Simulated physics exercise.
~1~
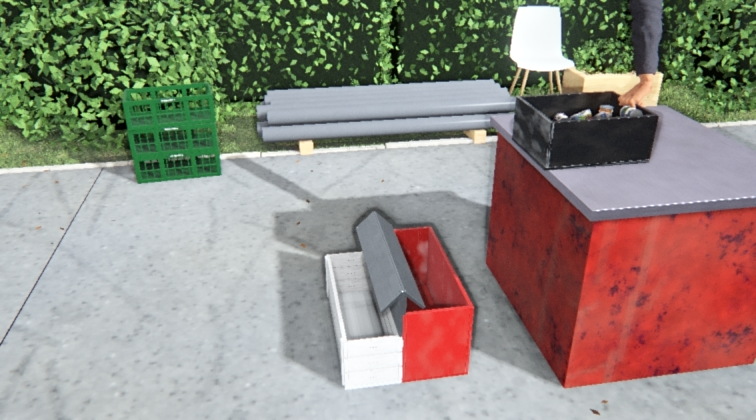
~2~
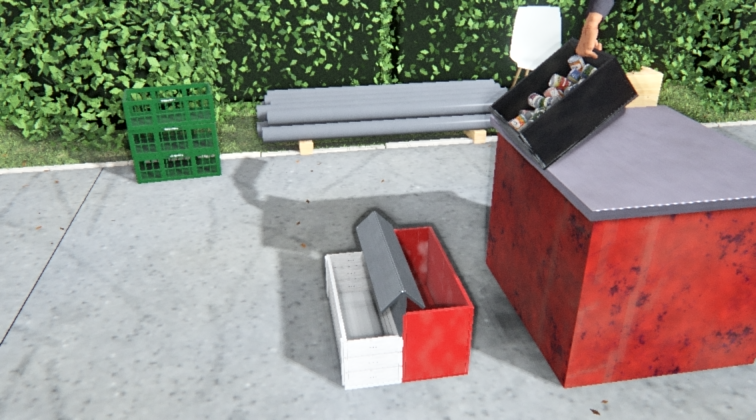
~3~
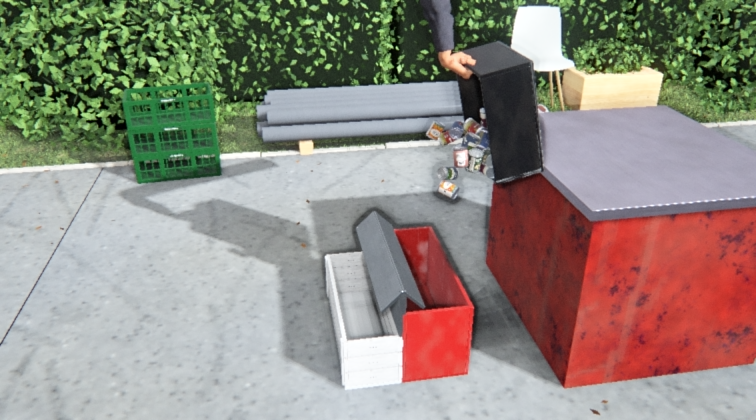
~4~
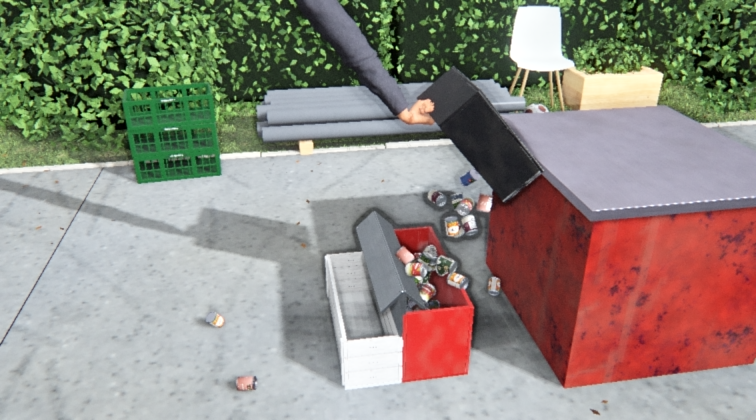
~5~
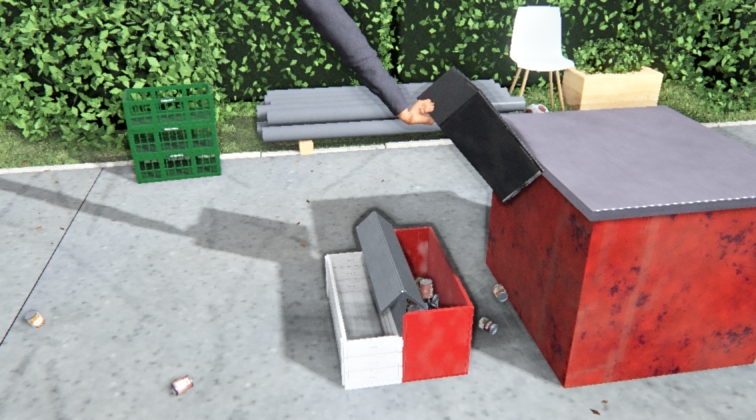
On a paved yard beside a leafy hedge, seen from above, a mottled red bench with a grey top stands at the right. Left of it sit a red bin and a white bin, a dark grey ridge capping the divide, with green crates, grey pipes and a white chair behind. A hand tilts a black box of small tins at the bench's edge, then swings it leftward until the tins spill out. They tumble mostly into the red bin, while a few scatter across the paving. Finally the box stays tipped in the hand, with stray tins lying on both sides of the bins.
